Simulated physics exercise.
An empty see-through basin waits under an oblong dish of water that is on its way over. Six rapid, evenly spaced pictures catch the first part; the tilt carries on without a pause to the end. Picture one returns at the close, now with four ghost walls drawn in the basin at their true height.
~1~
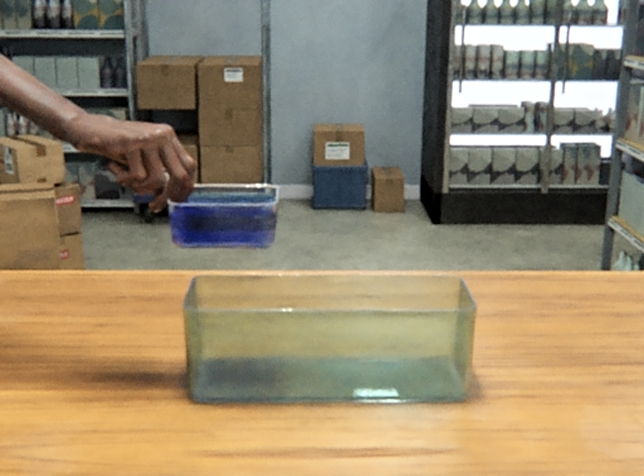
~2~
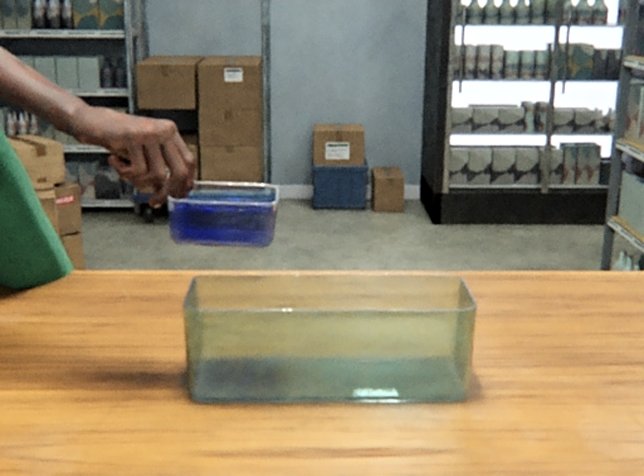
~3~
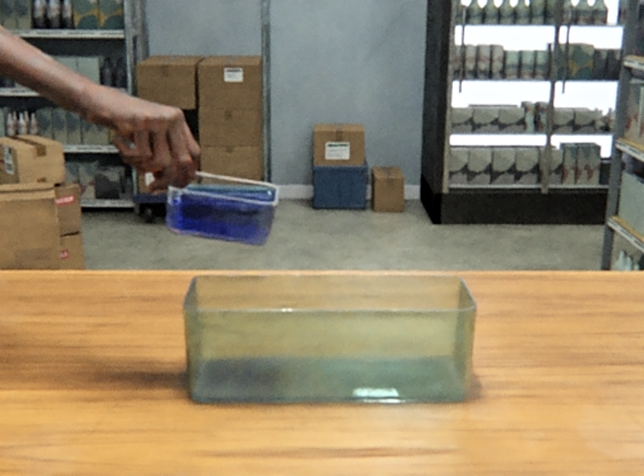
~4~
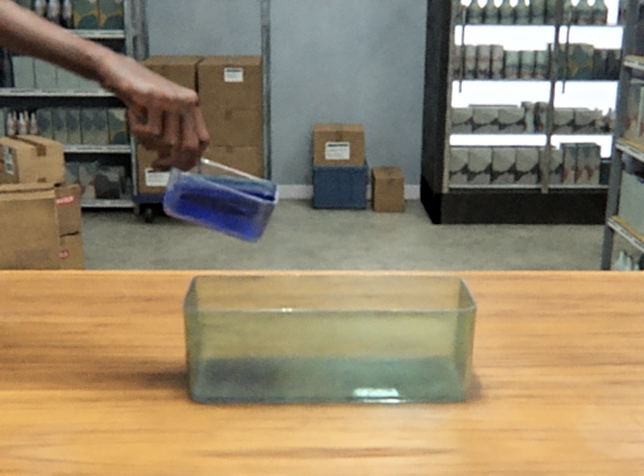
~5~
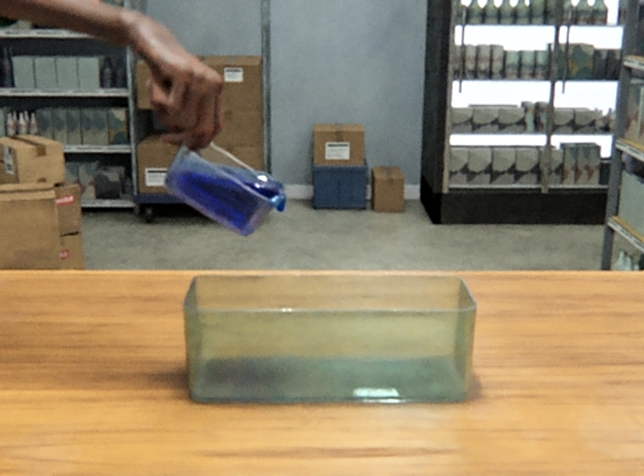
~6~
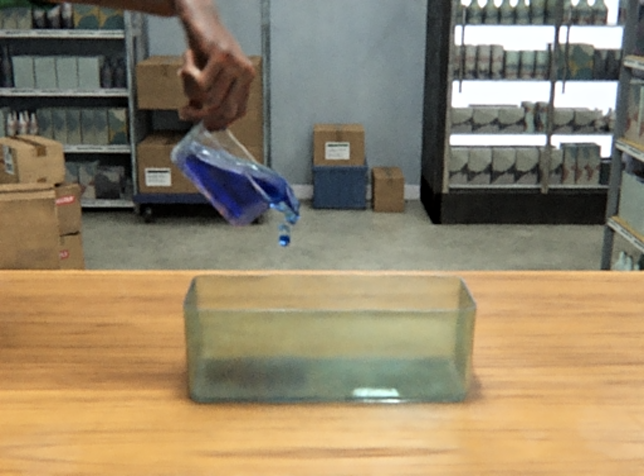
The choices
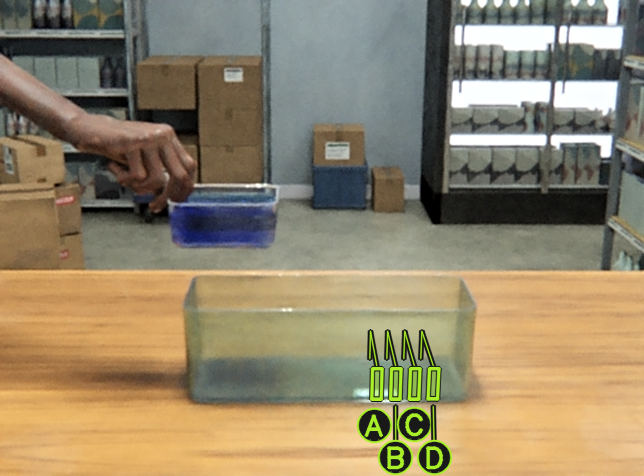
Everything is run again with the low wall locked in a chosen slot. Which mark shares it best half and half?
Slot A.
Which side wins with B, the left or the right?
More ends on the left.
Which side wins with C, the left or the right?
More ends on the left.
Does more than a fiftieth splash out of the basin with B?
Yes, it does.
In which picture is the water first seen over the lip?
Picture 4.
In lime, A at (376, 406); B at (395, 406); C at (414, 406); D at (433, 406).
Choosing A, about 49 % ends left of the wall and 44 % right of it; 7 % is lost outside.
Choosing B, about 73 % ends left of the wall and 20 % right of it; 8 % is lost outside.
Choosing C, about 85 % ends left of the wall and 10 % right of it; 5 % is lost outside.
Choosing D, about 84 % ends left of the wall and 9 % right of it; 7 % is lost outside.
